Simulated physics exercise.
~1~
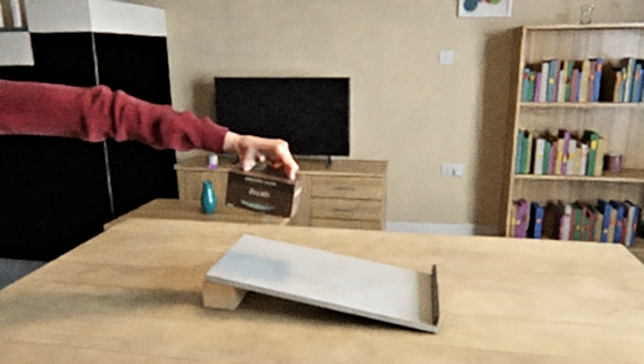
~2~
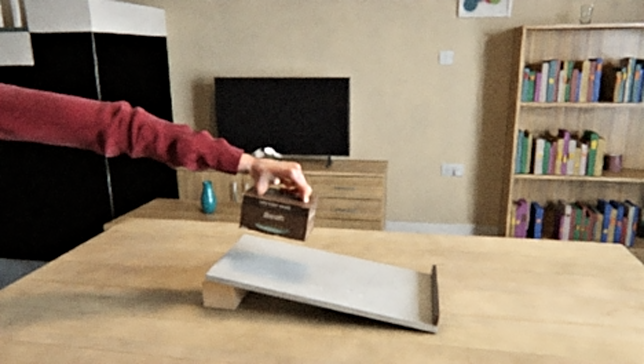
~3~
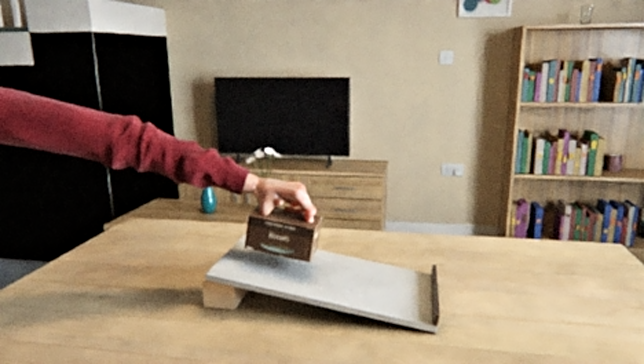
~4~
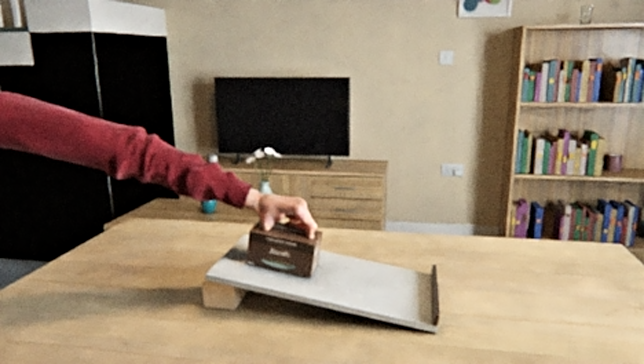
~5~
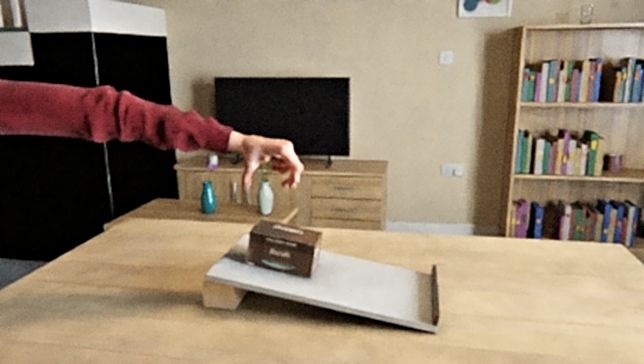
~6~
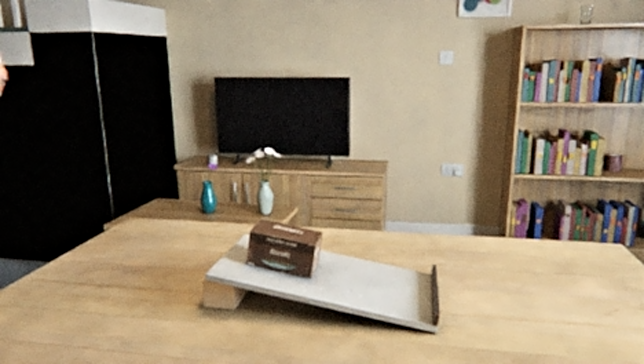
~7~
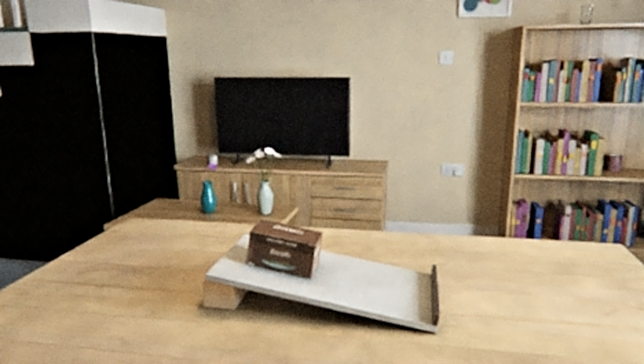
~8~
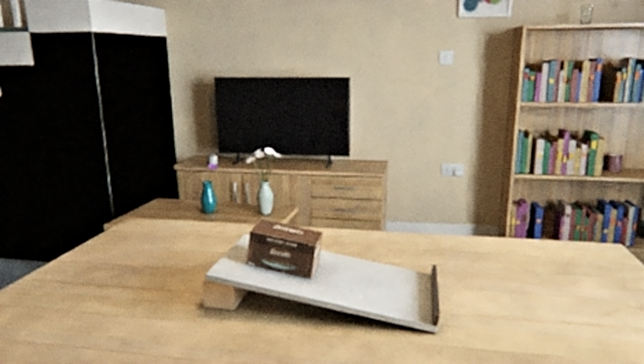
A hand sets a brown carton on a sloping board and withdraws, leaving it still.
